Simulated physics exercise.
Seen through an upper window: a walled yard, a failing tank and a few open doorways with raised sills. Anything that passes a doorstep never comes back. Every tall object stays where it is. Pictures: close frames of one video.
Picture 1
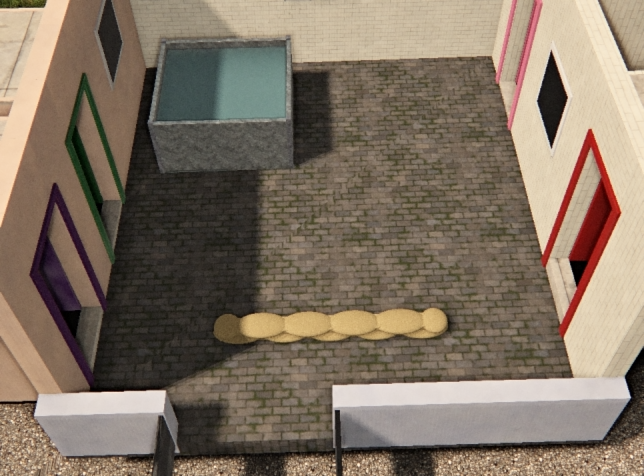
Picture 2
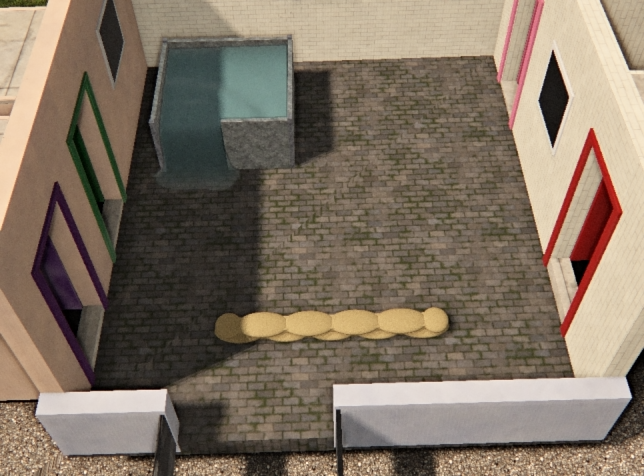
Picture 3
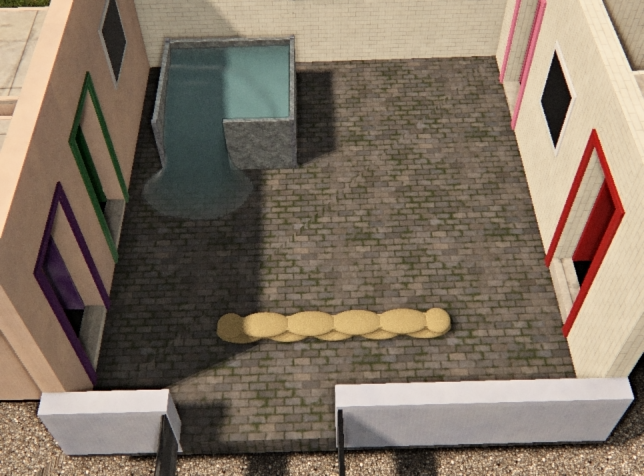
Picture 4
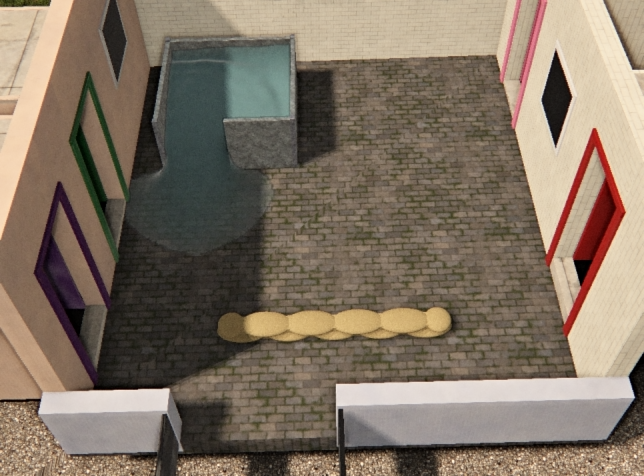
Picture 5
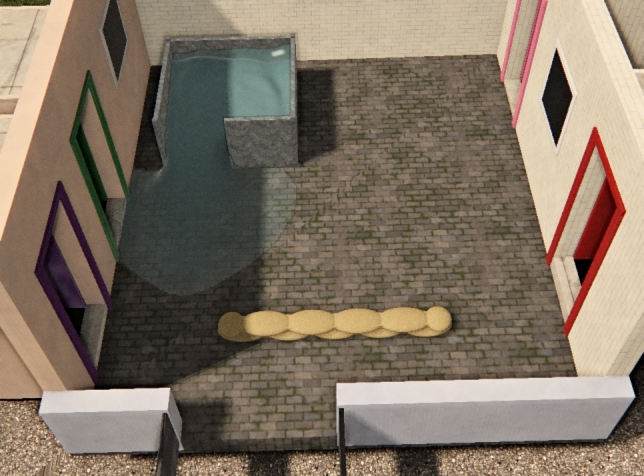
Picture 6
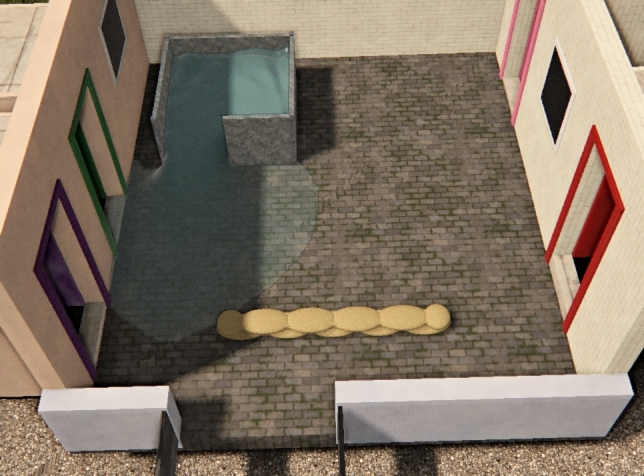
A walled yard paved in dark brick is seen from above, through an upper window. A grey stone tank of blue-green water stands at the back left, with green and purple doorways on the left wall, red and pink ones on the right, and a row of tan sandbags towards the front. Water pours from the tank's front left and spreads forward across the paving to the row's left end.
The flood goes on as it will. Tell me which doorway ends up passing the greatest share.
That would be the green doorway.
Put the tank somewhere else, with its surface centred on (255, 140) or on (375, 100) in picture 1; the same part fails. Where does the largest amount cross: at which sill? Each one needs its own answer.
The purple one, the purple one.
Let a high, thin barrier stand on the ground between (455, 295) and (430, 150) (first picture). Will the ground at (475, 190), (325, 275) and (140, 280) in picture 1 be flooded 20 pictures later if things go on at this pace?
Taking the points in order, they are spared, swamped and swamped.
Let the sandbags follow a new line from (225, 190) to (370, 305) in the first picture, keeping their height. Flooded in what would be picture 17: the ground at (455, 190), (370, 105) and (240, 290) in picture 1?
Taking each in turn: Bone-dry; bone-dry; drenched.
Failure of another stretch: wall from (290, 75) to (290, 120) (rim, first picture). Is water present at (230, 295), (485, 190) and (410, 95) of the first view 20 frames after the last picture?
The first spot is left untouched, the second soaked through, the third soaked through.
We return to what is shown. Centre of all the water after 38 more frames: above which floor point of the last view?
Close to pixel (294, 251).
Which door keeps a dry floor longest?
That one is the one in pink.
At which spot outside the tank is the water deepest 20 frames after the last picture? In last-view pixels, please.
Near (96, 377).
A moment on, water covers 30 % of the floor; pink door not reached, purple door wet at the sill, nothing in, red door not reached, green door some in.
Next, water covers 35 % of the floor; pink door not reached, purple door a trickle in, red door not reached, green door a lot in.
Then, water covers 55 % of the floor; pink door not reached, purple door some in, red door wet at the sill, nothing in, green door a lot in.
Later, water covers 70 % of the floor; pink door wet at the sill, nothing in, purple door a lot in, red door wet at the sill, nothing in, green door a lot in.
In the end, water covers 95 % of the floor; pink door wet at the sill, nothing in, purple door a lot in, red door wet at the sill, nothing in, green door a lot in; the green door has let in the most.
